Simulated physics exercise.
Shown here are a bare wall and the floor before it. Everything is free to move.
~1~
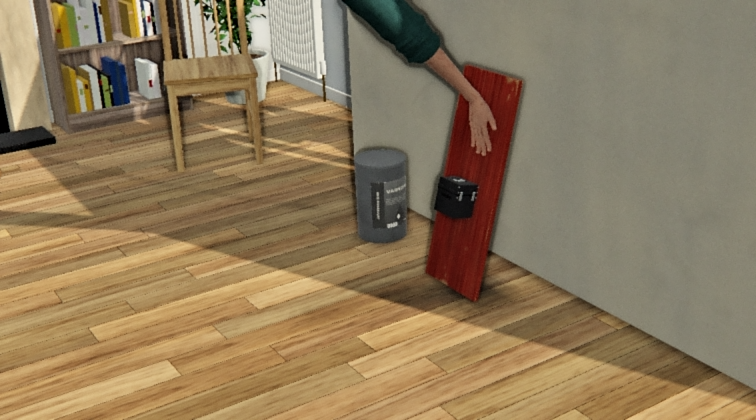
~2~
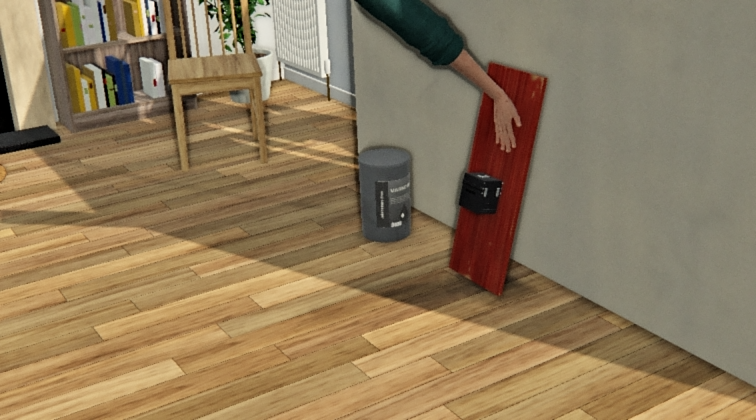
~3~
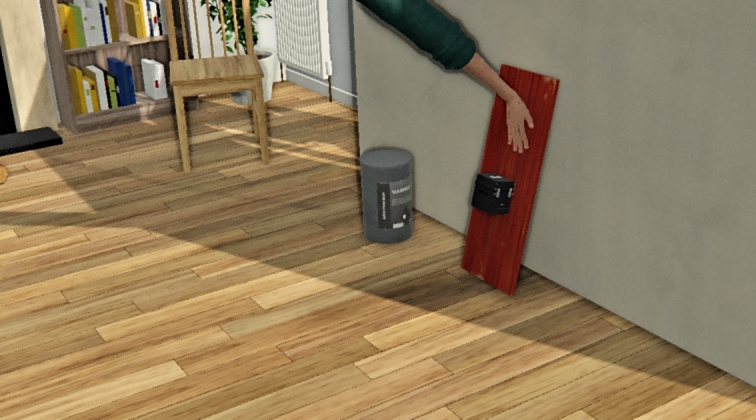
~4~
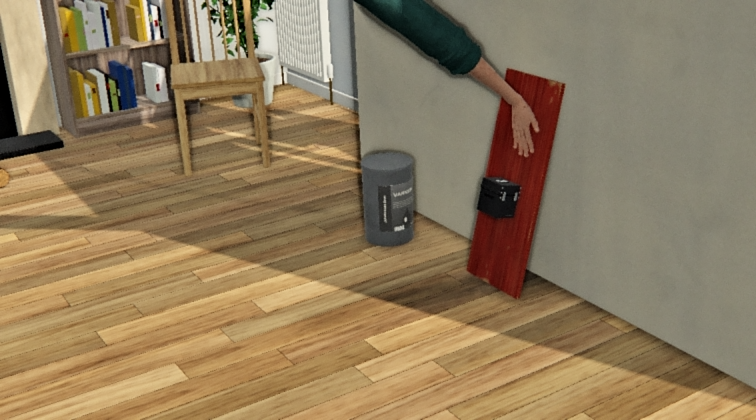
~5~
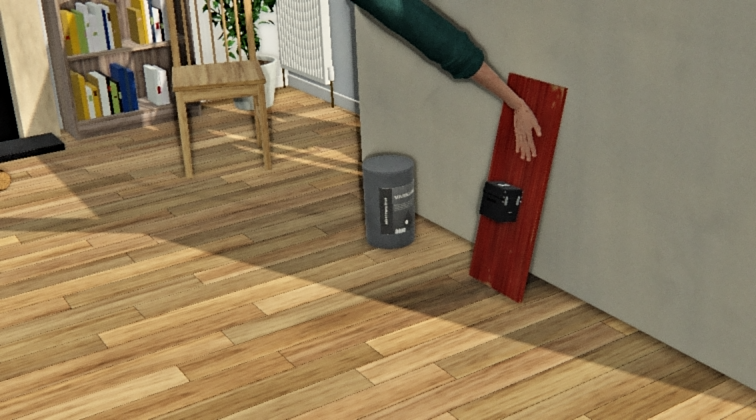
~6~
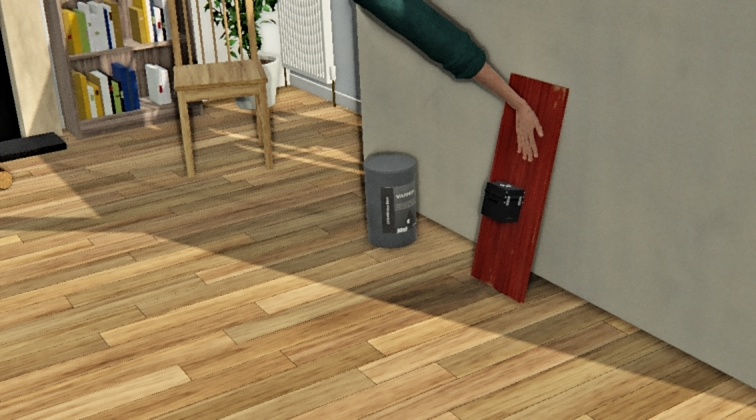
The clip opens on a hand in a green sleeve holding an upright red board with a small black box on its face, near a bare wall and a grey pail. The hand moves the board a short way right until it leans on the wall, then stays on it, nearly still.
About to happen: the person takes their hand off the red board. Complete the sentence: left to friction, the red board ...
It keeps its place.
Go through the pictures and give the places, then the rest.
In the first frame, not yet at the wall; red board (471, 182); grey pail (381, 196).
In the second frame, not yet at the wall; red board (495, 178); grey pail (385, 195).
In the third frame, not yet at the wall; red board (507, 179); grey pail (387, 197).
In the fourth frame, not yet at the wall; red board (513, 183); grey pail (388, 200).
In the fifth frame, leant on the wall, still held; red board (515, 187); grey pail (389, 202).
In the sixth frame, leant on the wall, still held; red board (517, 187); grey pail (391, 201).
Then, 0.40 s later than the last frame, all is still.
Then, 0.90 s later than the last frame, red board resting near (517, 188).
When it is over, both as before. End places, in pixels of the last picture, red board near (517, 188). The board holds.
